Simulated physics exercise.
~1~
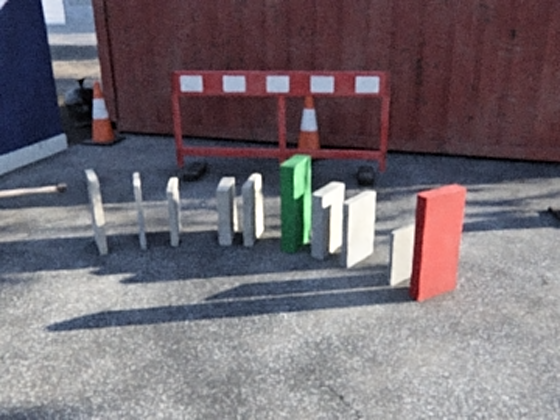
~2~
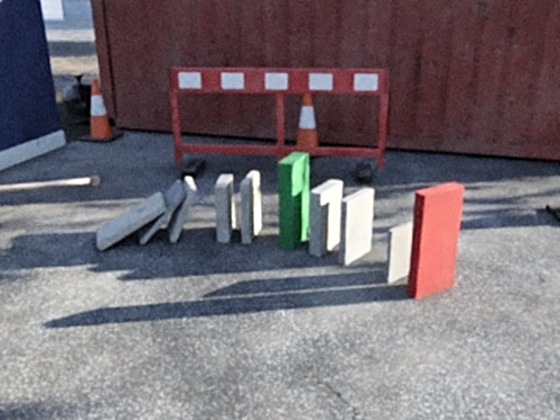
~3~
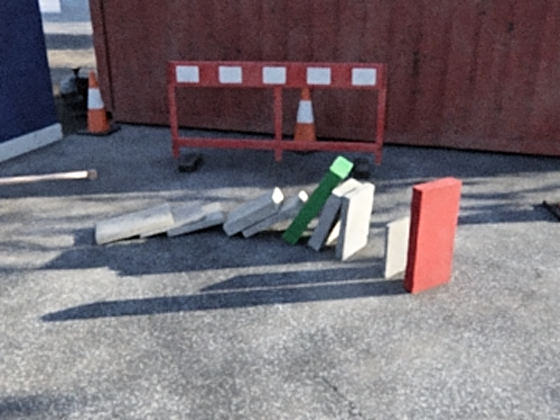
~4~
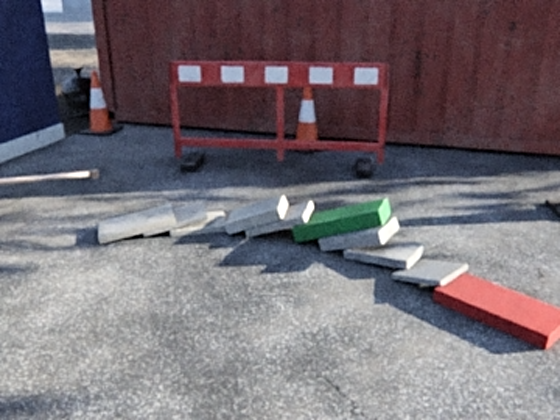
The video shows a curved row of upright slabs on tarmac, mostly pale with one green and one red, toppling rightward one after another from the left end beside a pole, until the green slab and finally the red one fall and none is left standing.
